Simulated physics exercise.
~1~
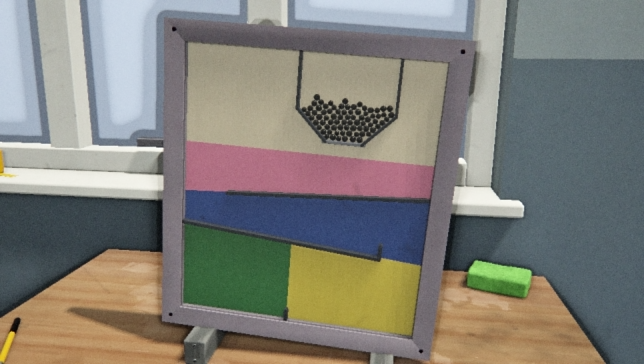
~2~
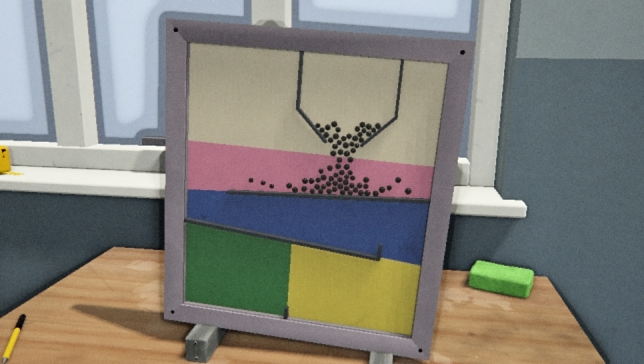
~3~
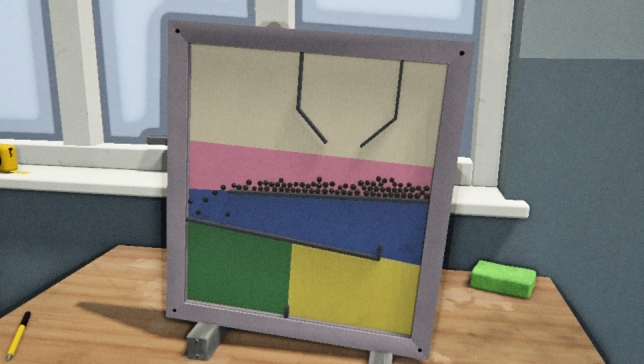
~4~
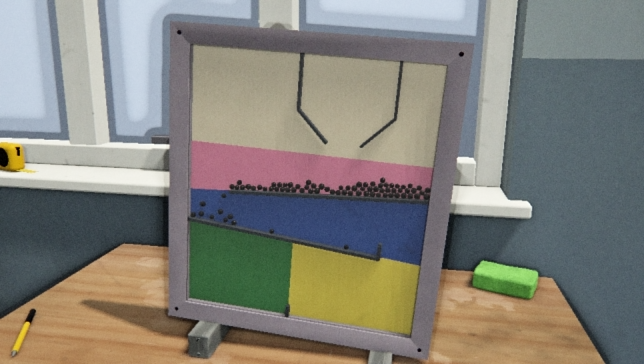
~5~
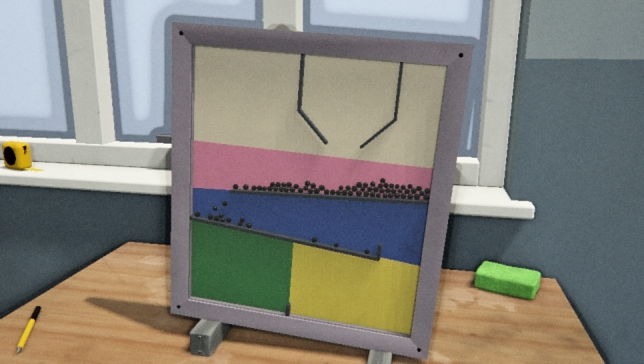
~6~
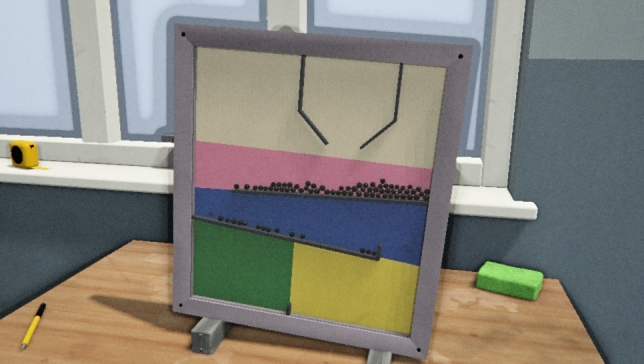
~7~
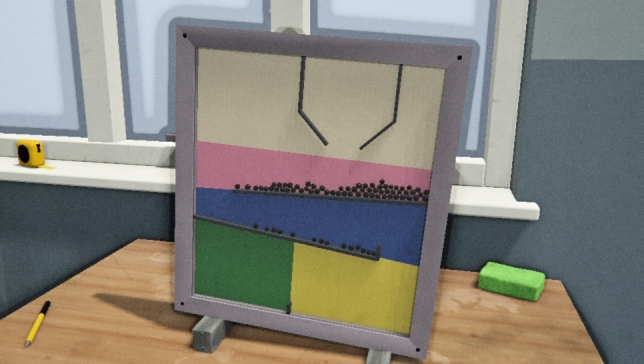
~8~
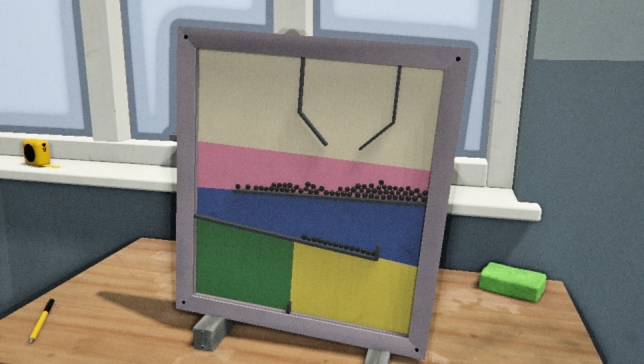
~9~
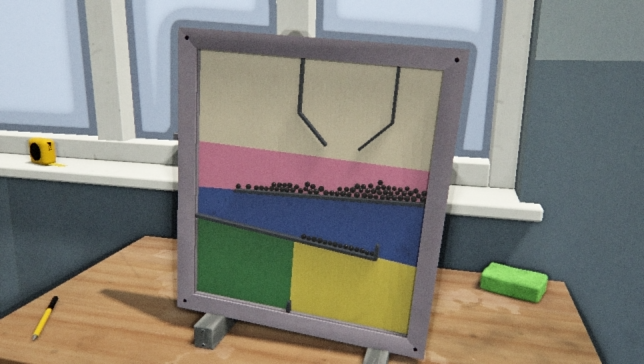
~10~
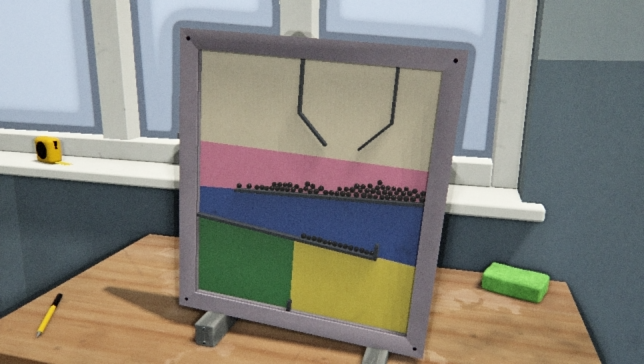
Small black beads poured from a hopper inside an upright framed case and piled up along a ledge in the pink section, while some spilled off its left end, rolled right down the blue section's sloping ledge, and stopped against its raised end.
